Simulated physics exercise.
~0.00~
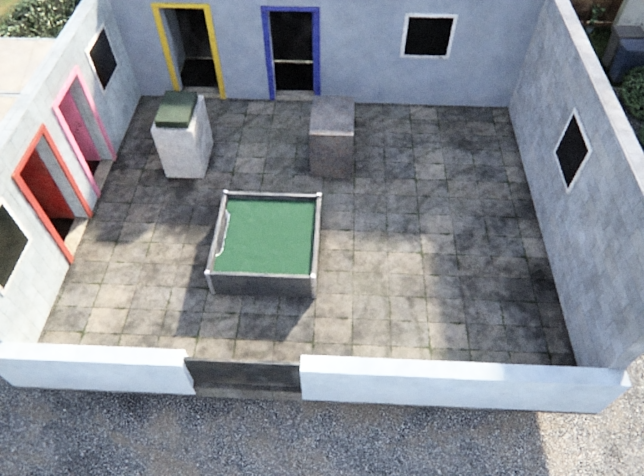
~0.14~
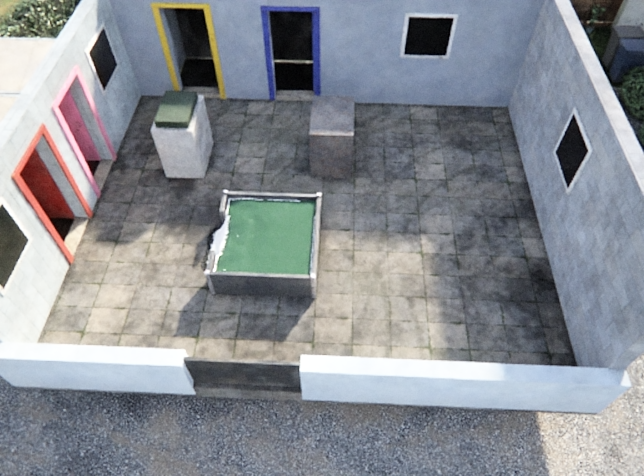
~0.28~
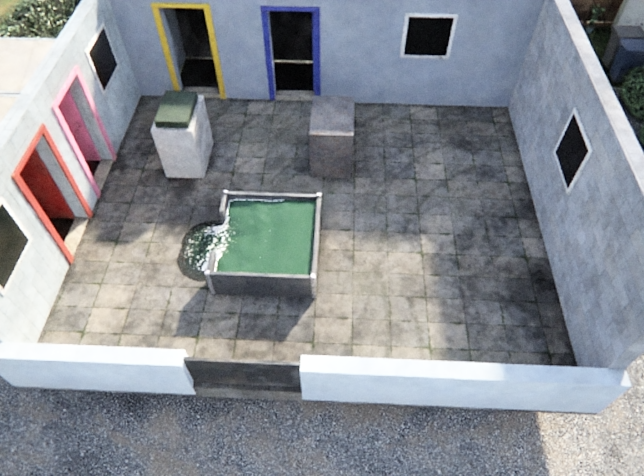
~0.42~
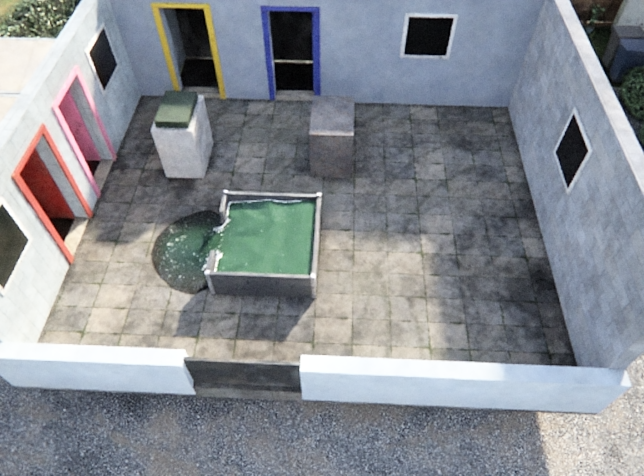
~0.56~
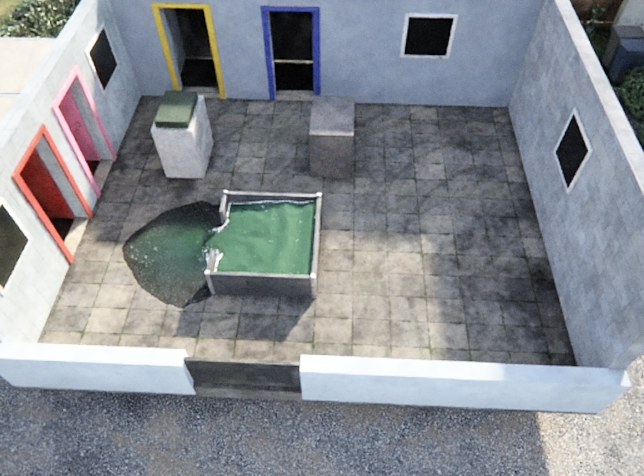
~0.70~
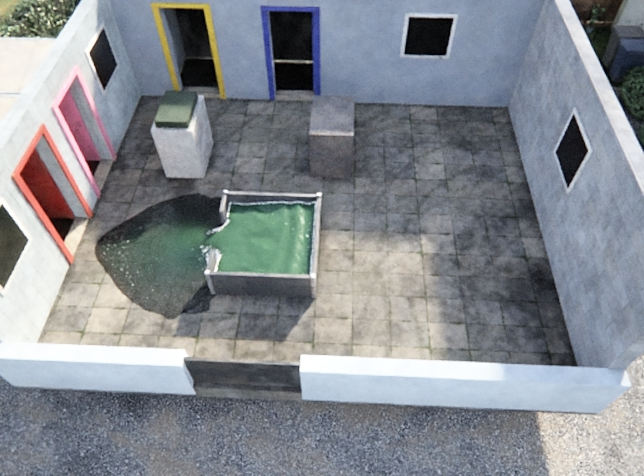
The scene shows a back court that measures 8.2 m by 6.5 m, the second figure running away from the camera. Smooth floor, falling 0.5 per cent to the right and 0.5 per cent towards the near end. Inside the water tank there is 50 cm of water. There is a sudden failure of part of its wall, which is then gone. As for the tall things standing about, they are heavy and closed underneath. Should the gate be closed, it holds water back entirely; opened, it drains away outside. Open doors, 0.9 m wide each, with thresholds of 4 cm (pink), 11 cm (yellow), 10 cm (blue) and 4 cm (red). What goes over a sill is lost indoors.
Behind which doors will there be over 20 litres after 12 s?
At the end, the pink door will let too much through; the yellow door will not let too much through; the blue door will not let too much through; the red door will let too much through.
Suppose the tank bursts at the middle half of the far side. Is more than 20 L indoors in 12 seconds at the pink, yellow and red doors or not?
At pink the amount is beneath the mark, at yellow it is beneath the mark, and at red it is beneath the mark.
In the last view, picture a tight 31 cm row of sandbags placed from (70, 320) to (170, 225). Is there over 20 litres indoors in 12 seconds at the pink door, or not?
Pink: Exceeded.
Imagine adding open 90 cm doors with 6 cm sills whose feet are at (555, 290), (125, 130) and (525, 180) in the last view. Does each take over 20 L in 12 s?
The first one doesn't reach it, the second one doesn't reach it, and the third one doesn't reach it.
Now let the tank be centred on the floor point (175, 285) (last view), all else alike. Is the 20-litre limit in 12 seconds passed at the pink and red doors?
Well, pink ends up inside the mark and red ends up beyond the mark.
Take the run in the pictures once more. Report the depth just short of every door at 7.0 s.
Door by door in cm, pink shows 4, yellow shows 5, blue shows 1, red shows 7.
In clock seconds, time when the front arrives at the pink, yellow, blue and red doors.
Pink = 1.6 s, yellow = 4.0 s, blue = 6.0 s, red = 0.8 s.
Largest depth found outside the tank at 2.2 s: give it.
Up to some 26 cm.
After 1.4 s water covers 15 % of the floor and is deepest (22 cm) near (209, 254); pink door not reached, yellow door not reached, blue door not reached, red door 8 cm at the sill, 22 L in.
After 2.2 s water covers 20 % of the floor and is deepest (26 cm) near (29, 364); pink door 11 cm at the sill, 10 L in, yellow door not reached, blue door not reached, red door 13 cm at the sill, 77 L in.
After 3.5 s water covers 25 % of the floor and is deepest (14 cm) near (29, 364); pink door 8 cm at the sill, 35 L in, yellow door not reached, blue door not reached, red door 11 cm at the sill, 143 L in.
After 7.0 s water covers 40 % of the floor and is deepest (8 cm) near (59, 292); pink door 4 cm at the sill, 52 L in, yellow door 5 cm at the sill, 0 L in, blue door 1 cm at the sill, 0 L in, red door 7 cm at the sill, 197 L in.
After 12.0 s water covers 60 % of the floor and is deepest (6 cm) near (575, 389); pink door 2 cm at the sill, 52 L in, yellow door 3 cm at the sill, 0 L in, blue door 1 cm at the sill, 0 L in, red door 3 cm at the sill, 206 L in.
